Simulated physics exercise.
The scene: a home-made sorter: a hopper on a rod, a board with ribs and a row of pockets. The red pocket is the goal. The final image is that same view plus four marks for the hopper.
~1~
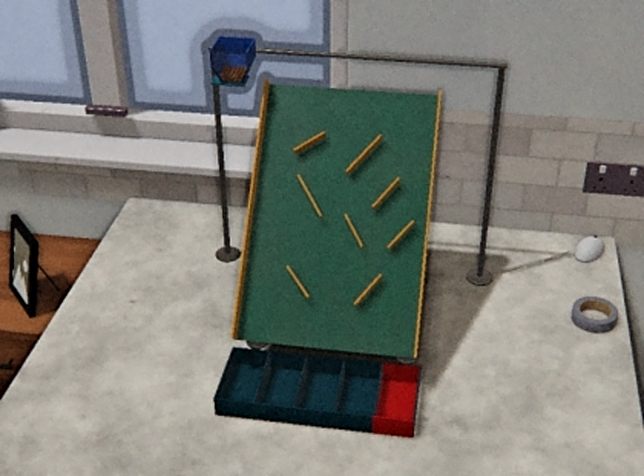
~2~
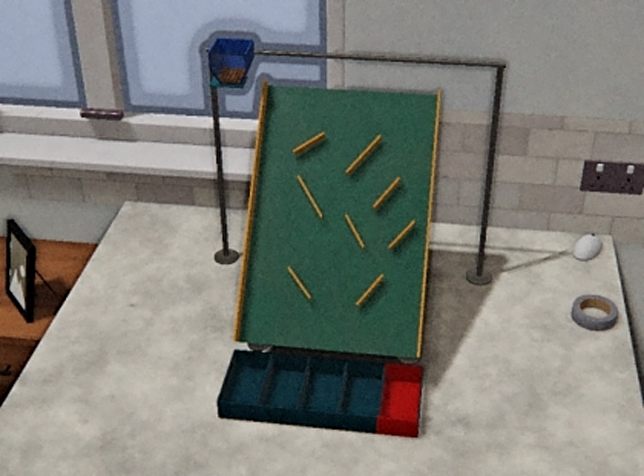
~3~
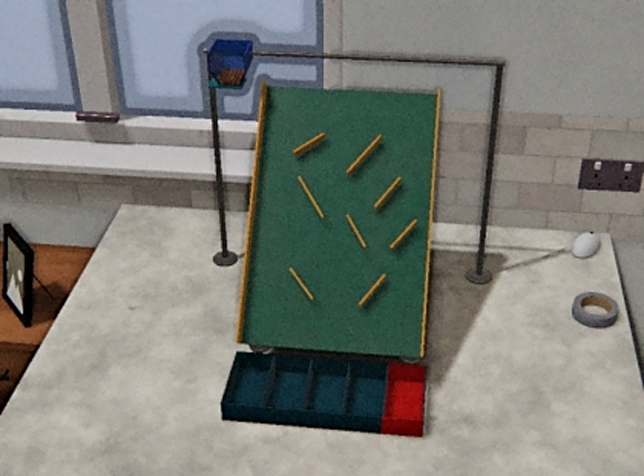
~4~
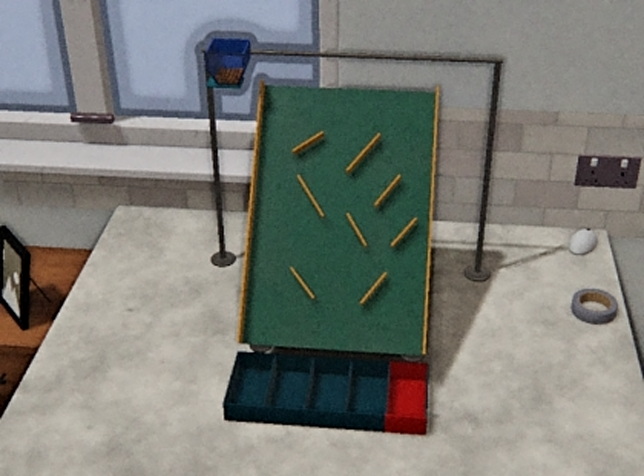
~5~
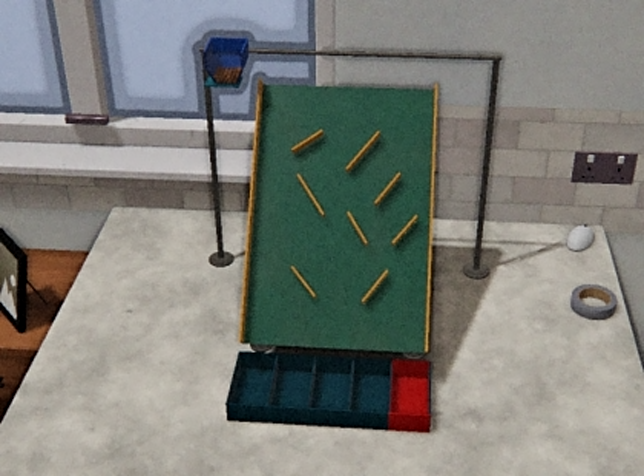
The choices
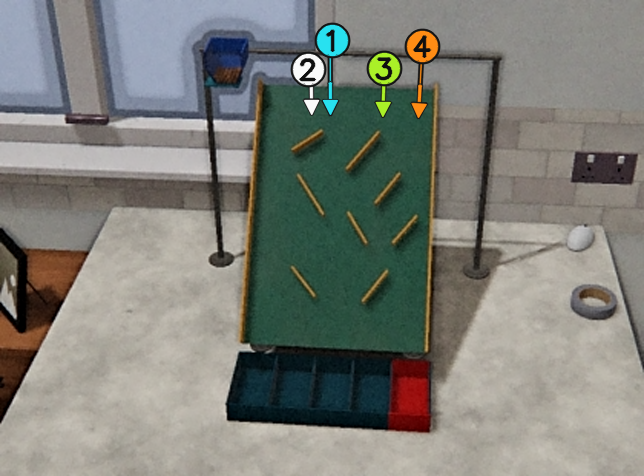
Green ribbed board standing above a row of dark pockets and one red, nothing moving but the view drifting slightly.
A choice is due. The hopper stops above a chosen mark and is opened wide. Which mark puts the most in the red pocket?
Mark 4.
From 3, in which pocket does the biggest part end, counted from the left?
The third.
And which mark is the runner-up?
Mark 3.
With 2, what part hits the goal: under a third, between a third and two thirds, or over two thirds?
Under a third.
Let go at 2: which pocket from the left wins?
The first.
On the marked copy, mark 1 meets the board at (330, 109); mark 2 meets the board at (311, 109); mark 3 meets the board at (382, 111); mark 4 meets the board at (418, 112).
With 1, a stray few in the red pocket, most in other pockets, about a quarter outside the box.
With 2, none in the red pocket, most in other pockets, a small part outside the box.
With 3, a small part in the red pocket, most in other pockets.
With 4, about a third in the red pocket, about half in other pockets, a small part outside the box.
